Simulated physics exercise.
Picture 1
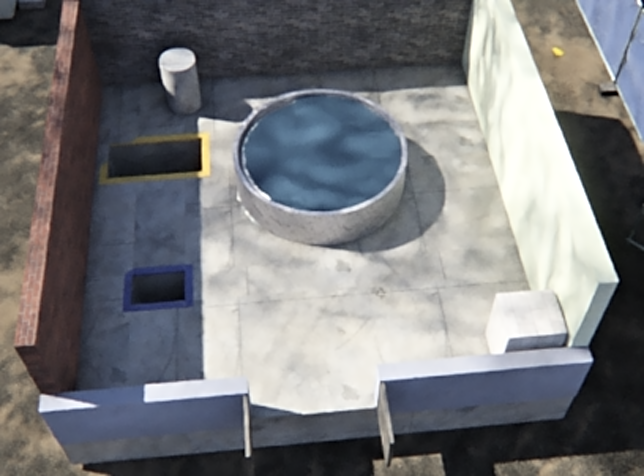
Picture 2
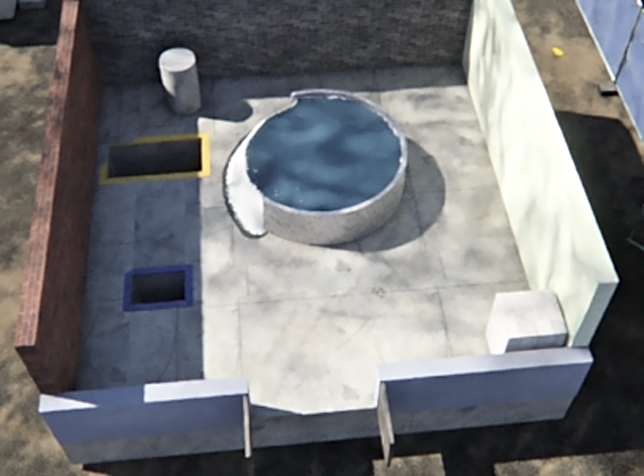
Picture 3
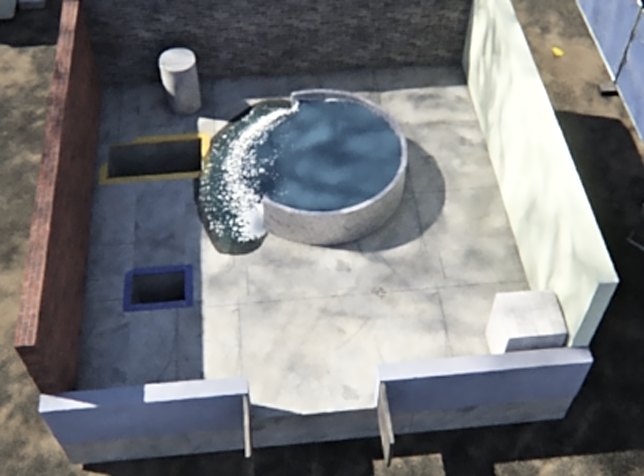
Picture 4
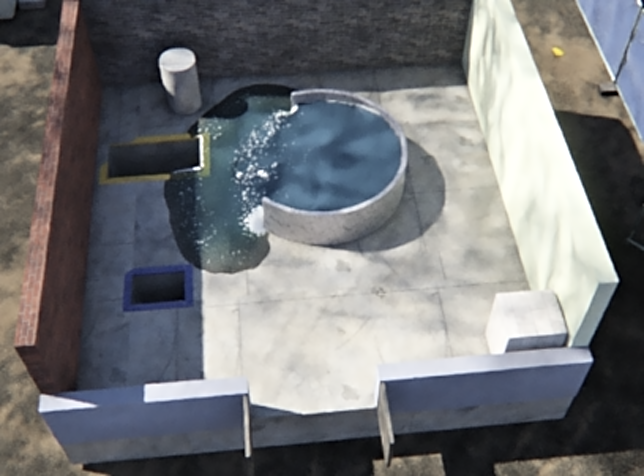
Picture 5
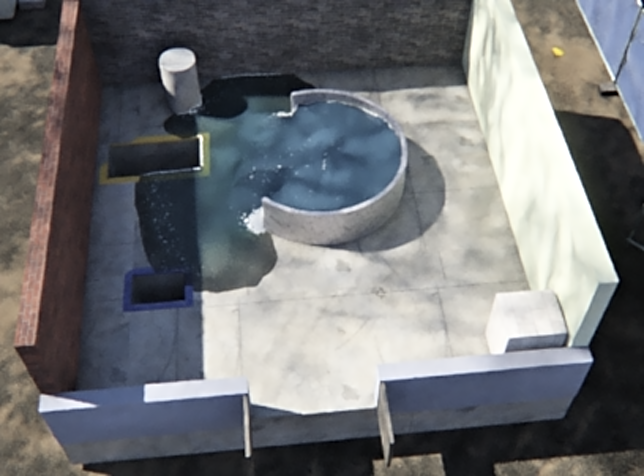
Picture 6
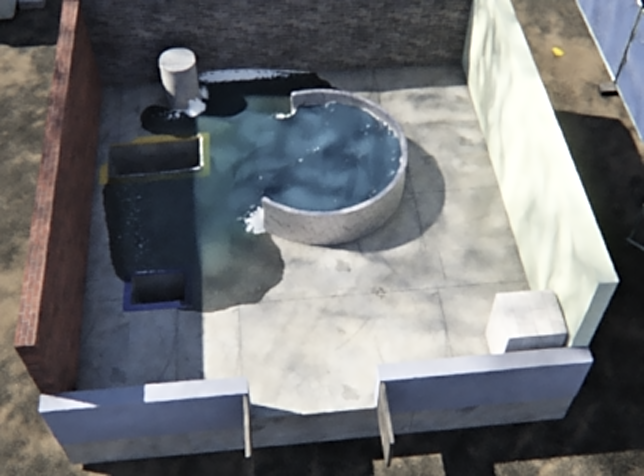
Round pool in a walled yard breaking open on its left side, water pouring out and spreading across the slab around two floor openings.
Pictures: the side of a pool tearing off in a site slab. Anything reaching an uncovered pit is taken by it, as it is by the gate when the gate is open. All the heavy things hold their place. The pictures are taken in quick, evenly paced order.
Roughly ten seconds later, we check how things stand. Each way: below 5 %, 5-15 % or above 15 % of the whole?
The gate gets hardly any of it - below five per cent; the blue pit gets a middling share of it - five to fifteen per cent; the yellow pit gets a big share of it - past fifteen per cent.
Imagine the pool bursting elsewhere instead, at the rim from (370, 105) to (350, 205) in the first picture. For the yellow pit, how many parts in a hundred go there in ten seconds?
Yellow: 15 %.
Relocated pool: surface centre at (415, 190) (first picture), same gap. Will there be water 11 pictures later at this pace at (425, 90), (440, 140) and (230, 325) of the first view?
In sequence: Unflooded, next unflooded, then inundated.
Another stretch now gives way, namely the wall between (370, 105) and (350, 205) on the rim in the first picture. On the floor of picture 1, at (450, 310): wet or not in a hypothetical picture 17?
Check at the given point: Inundated.
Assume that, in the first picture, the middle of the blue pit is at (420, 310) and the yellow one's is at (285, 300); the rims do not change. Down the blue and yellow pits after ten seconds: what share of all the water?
The blue pit takes 6 per cent, and the yellow pit takes 20 per cent.
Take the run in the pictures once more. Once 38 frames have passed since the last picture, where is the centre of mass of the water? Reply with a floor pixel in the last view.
I'd put my finger on (267, 200).
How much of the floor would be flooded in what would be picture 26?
50 %, roughly.
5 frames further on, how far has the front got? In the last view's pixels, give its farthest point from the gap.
Close to (81, 349), I think.
A moment on, water covers 35 % of the floor; the gate 0 %, the blue pit 2 %, the yellow pit 8 %.
Next, water covers 40 % of the floor; the gate 0 %, the blue pit 3 %, the yellow pit 17 %.
Then, water covers 50 % of the floor; the gate 0 %, the blue pit 5 %, the yellow pit 31 %.
Later, water covers 85 % of the floor; the gate 1 %, the blue pit 9 %, the yellow pit 47 %.
In the end, water covers 95 % of the floor; the gate 1 %, the blue pit 11 %, the yellow pit 54 %.
